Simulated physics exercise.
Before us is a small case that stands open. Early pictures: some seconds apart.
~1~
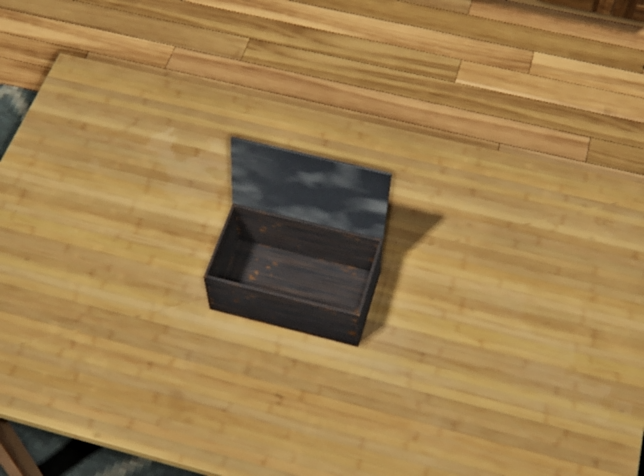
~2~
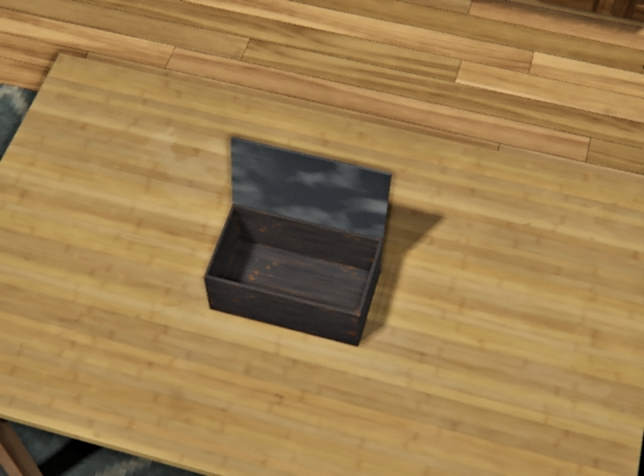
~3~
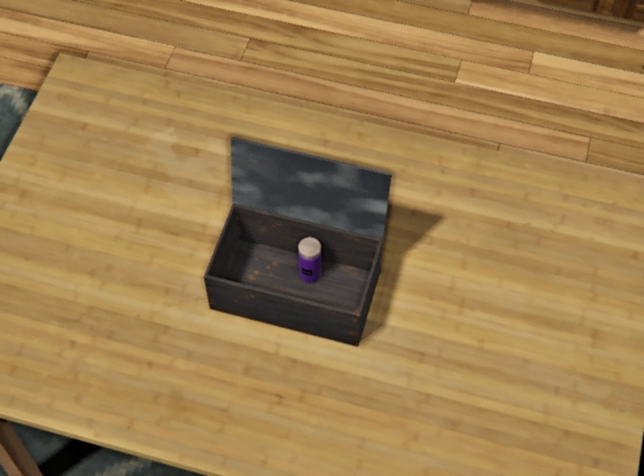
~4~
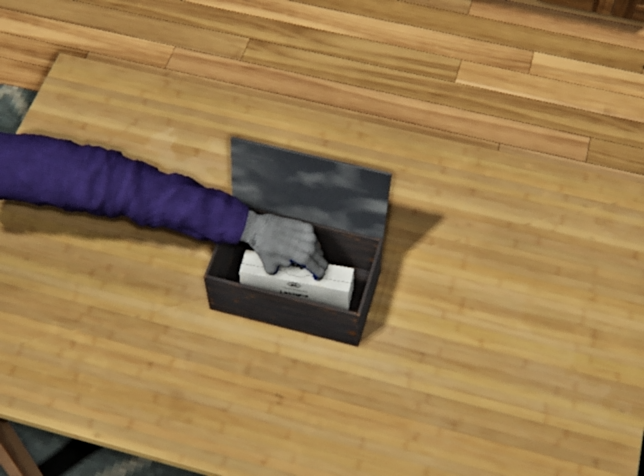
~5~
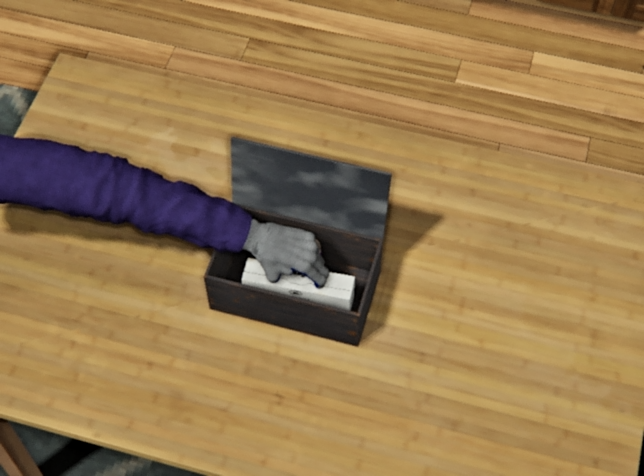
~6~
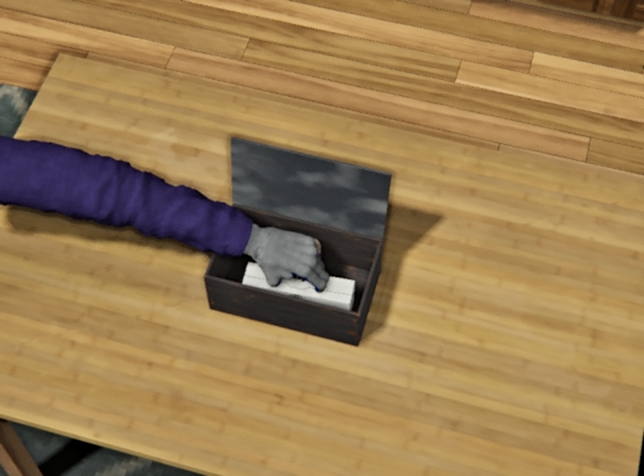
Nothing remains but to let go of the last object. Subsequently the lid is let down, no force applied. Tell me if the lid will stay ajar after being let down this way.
It will not; it shuts.
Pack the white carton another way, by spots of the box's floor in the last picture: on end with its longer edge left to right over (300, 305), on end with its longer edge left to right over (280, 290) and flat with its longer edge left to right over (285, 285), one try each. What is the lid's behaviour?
Going through the three tries, the lid hangs open, then hangs open, then settles all the way.
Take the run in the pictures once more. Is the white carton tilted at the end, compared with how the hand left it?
It stays as it was set.
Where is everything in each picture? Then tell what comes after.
In the first frame, the last thing is not in view yet.
In the second frame, the last thing is not in view yet.
In the third frame, the last thing is not in view yet; purple shaker (310, 260).
The fourth frame shows still above its spot; white carton (297, 280).
The fifth frame shows still above its spot; white carton (299, 288).
The sixth frame shows put in, still held; white carton (299, 292).
Then, 1.20 s on from there, lid starting down.
Then, 1.60 s on from there, lid 57° above the rim.
Then, 1.80 s on from there, lid 37° above the rim.
Then, 2.10 s on from there, lid 2° above the rim.
In the end, lid shut; both unmoved. At the end, from the last picture's camera, white carton near (299, 292).
